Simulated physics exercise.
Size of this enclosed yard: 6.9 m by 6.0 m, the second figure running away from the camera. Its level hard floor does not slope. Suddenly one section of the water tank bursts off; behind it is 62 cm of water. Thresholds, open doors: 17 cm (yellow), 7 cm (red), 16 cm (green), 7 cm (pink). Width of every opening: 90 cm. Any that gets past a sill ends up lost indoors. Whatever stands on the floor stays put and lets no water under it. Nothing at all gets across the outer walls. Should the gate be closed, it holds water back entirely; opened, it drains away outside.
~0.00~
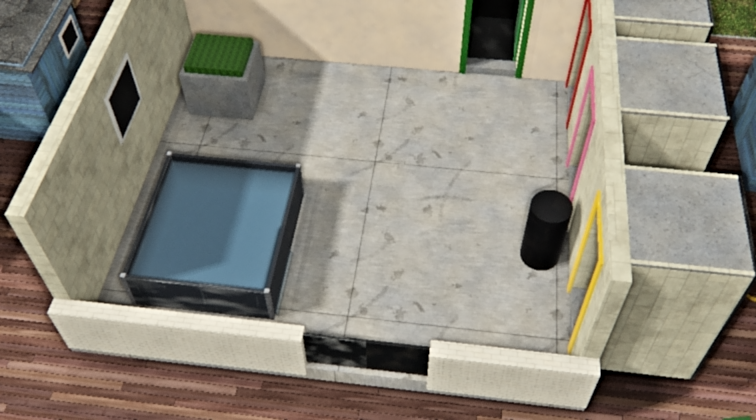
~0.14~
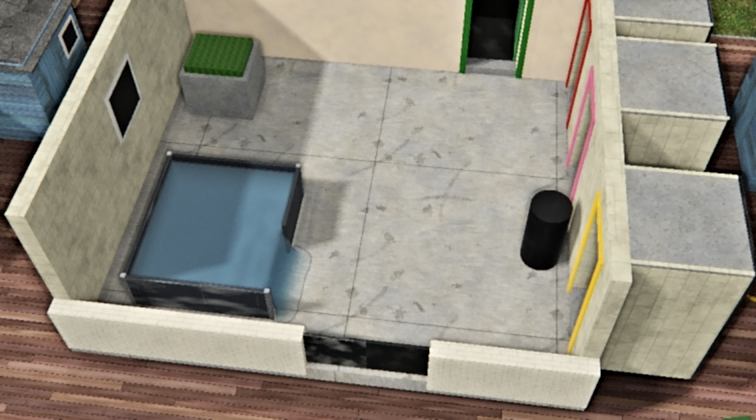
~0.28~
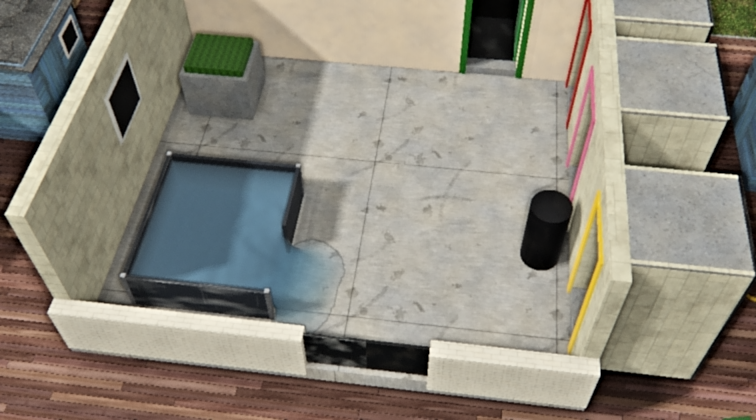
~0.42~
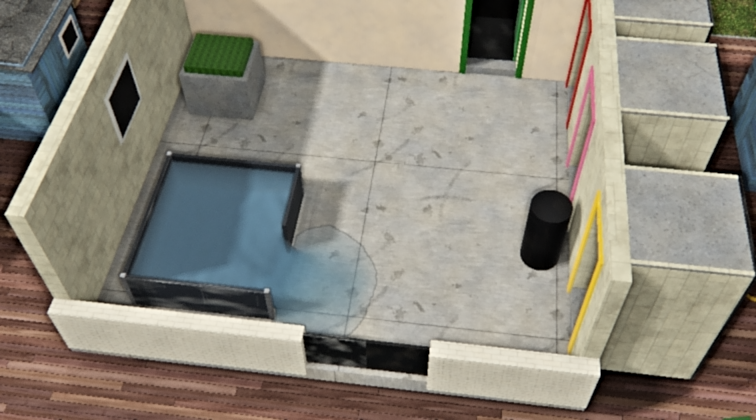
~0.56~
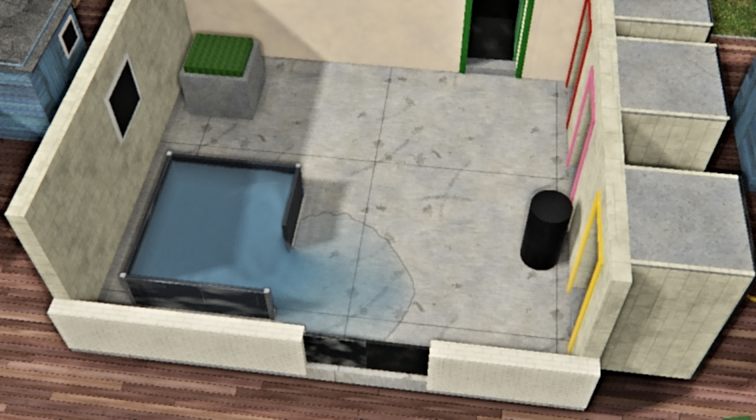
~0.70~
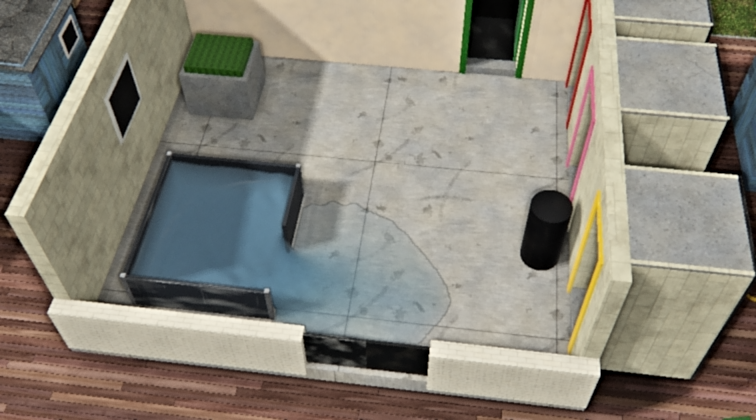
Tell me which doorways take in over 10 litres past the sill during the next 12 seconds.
In order: Yellow door: Over; red door: Over; green door: Not over; pink door: Over.
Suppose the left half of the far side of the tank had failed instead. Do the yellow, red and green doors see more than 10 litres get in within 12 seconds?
Door yellow stays within, door red goes beyond, door green stays within.
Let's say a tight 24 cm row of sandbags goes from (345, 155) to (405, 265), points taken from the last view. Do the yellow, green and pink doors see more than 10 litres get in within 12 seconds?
At the yellow door the limit is exceeded, at the green door it is not reached, and at the pink door it is not reached.
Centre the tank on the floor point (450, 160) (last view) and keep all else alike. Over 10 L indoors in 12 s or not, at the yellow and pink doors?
Result - yellow door does not exceed it, pink door exceeds it.
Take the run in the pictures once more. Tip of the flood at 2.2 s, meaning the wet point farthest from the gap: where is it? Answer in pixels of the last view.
I'd mark it close to (566, 190).
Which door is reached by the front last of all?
The answer is the green door.
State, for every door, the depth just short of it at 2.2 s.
In centimetres - yellow: 34, red: 0, green: 0, pink: 4.
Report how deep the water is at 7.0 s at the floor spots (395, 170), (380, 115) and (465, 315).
About 3, 2 and 14 cm respectively.
After 1.4 s water covers 30 % of the floor and is deepest (37 cm) near (284, 294); yellow door 14 cm at the sill, 0 L in, red door not reached, green door not reached, pink door not reached.
After 2.2 s water covers 35 % of the floor and is deepest (40 cm) near (554, 368); yellow door 34 cm at the sill, 7 L in, red door not reached, green door not reached, pink door not reached.
After 3.5 s water covers 45 % of the floor and is deepest (35 cm) near (554, 272); yellow door 32 cm at the sill, 120 L in, red door 3 cm at the sill, 0 L in, green door not reached, pink door 11 cm at the sill, 16 L in.
After 7.0 s water covers 75 % of the floor and is deepest (17 cm) near (568, 382); yellow door 16 cm at the sill, 191 L in, red door 11 cm at the sill, 20 L in, green door 12 cm at the sill, 0 L in, pink door 3 cm at the sill, 33 L in.
After 12.0 s water covers 95 % of the floor and is deepest (14 cm) near (196, 52); yellow door 6 cm at the sill, 192 L in, red door 9 cm at the sill, 53 L in, green door 9 cm at the sill, 0 L in, pink door 7 cm at the sill, 36 L in.
